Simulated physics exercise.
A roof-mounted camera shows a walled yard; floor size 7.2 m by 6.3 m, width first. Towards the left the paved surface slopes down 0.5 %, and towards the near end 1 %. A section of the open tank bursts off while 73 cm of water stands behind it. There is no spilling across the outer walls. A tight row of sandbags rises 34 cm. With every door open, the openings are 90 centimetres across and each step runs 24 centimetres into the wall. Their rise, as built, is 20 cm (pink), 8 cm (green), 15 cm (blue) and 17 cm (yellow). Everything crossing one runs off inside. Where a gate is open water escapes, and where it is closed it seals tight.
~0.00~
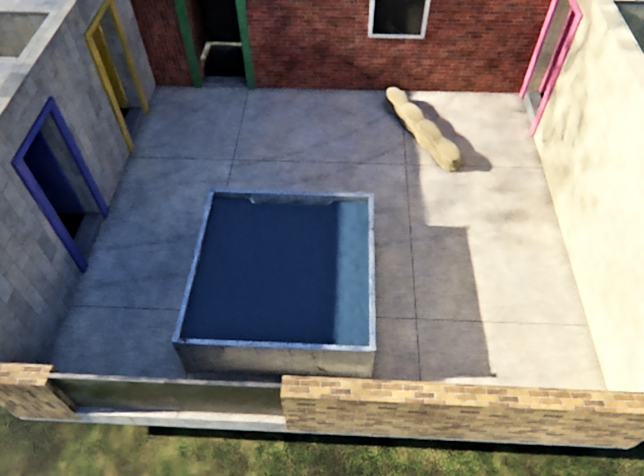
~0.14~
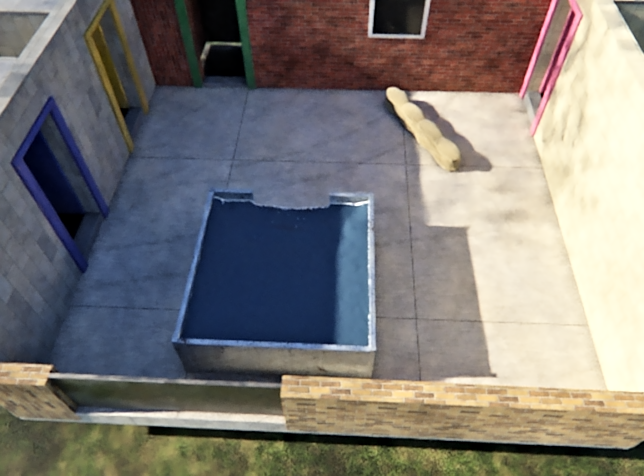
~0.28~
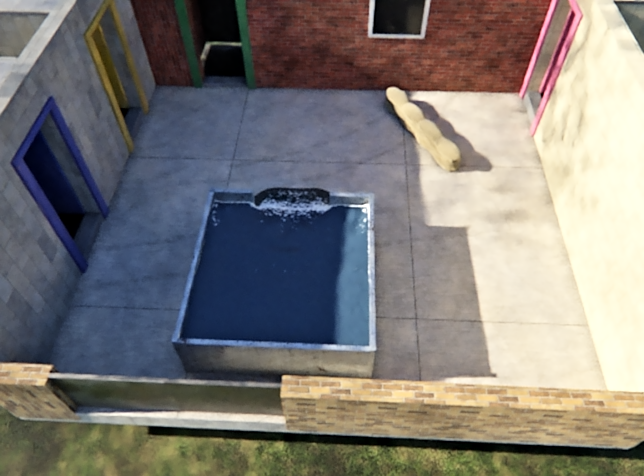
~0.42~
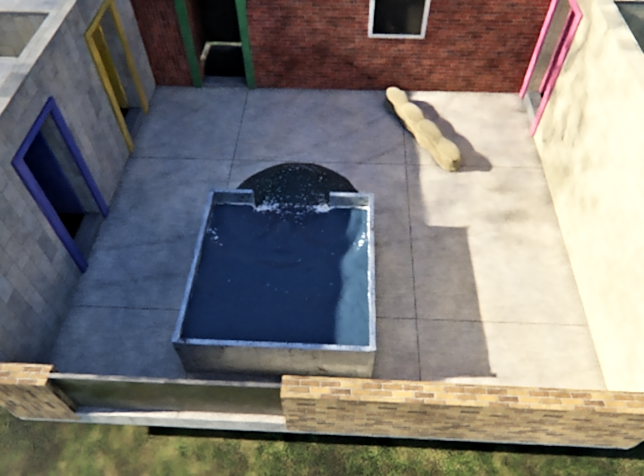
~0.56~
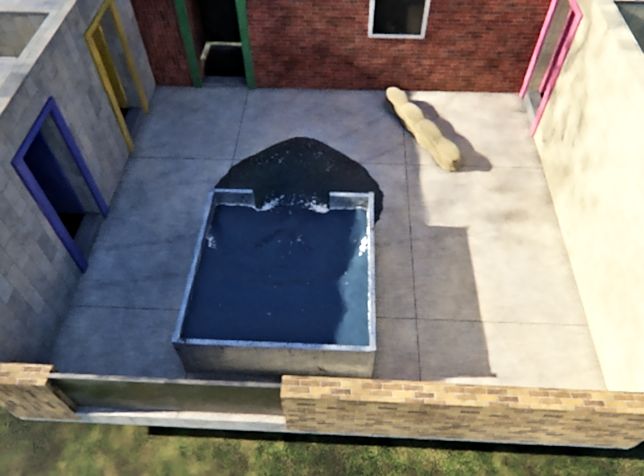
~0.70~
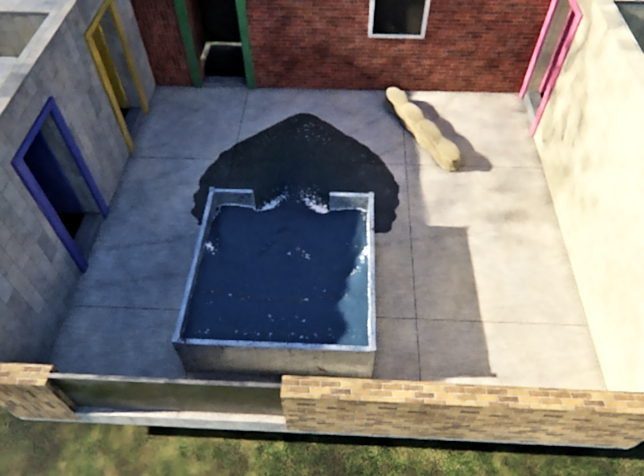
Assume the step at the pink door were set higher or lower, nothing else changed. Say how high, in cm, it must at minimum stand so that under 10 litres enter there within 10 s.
It must stand at least about 8.5 cm high.
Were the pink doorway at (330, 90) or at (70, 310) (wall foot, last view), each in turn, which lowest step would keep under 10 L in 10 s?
26 and 12.5 cm.
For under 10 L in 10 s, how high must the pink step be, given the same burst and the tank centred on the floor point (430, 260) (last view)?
12.0 cm, give or take.
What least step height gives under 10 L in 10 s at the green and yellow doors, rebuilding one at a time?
About 19 cm at green and 18 cm at yellow.
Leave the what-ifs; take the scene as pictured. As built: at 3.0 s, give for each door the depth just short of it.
Depths in cm - pink: 13, green: 19, blue: 0, yellow: 17.
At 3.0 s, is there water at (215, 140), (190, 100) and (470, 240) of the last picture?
Status: Submerged / submerged / clear.
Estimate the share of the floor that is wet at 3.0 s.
Near 45 per cent of the open floor.
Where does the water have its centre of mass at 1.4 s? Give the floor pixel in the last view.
The water is centred around (292, 254) in the last picture's pixels.
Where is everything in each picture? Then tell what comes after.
Still water, 73 cm deep, in the open tank at (284, 264); the pink door at (546, 68) is dry, in the first picture.
The front is at a hidden place, 0.3 m from the gap on the far side; 0.2 m2 of floor is wet, 73 cm left at the back, in the second picture.
The front is at a hidden place, 0.8 m from the gap on the far side; 0.9 m2 of floor is wet, 73 cm left at the back, in the third picture.
Water pours out on the far side and has run 1.4 m, to (288, 166); about 8 cm deep outside, 73 cm at the back, in the fourth picture.
Water pours out on the far side and has run 2.0 m, to (301, 140); about 6 cm deep outside, 73 cm at the back, in the fifth picture.
Water pours out on the far side and has run 2.7 m, to (304, 116); about 5 cm deep outside, 70 cm at the back; the pink door at (546, 68), 5.1 m from the gap, is still 3.2 m from the nearest water, in the sixth picture.
After 1.4 s water covers 30 % of the floor, deepest (42 cm) near (296, 223); it has not reached the pink door.
After 3.0 s water covers 45 % of the floor, deepest (34 cm) near (155, 91); 13 cm at the pink door, 0 litres in over its 20 cm step.
After 10.0 s water covers 95 % of the floor, deepest (20 cm) near (37, 392); 2 cm at the pink door, 0 litres in over its 20 cm step.
At the pink door as built, the water arrived by 2.7 s and peaked near 13 cm at 3.0 s.
With a step of 7 cm, 19 litres would have come in within the 10 s; with 10.5 cm, 4 litres. So under 10 litres takes about 8.5 cm.
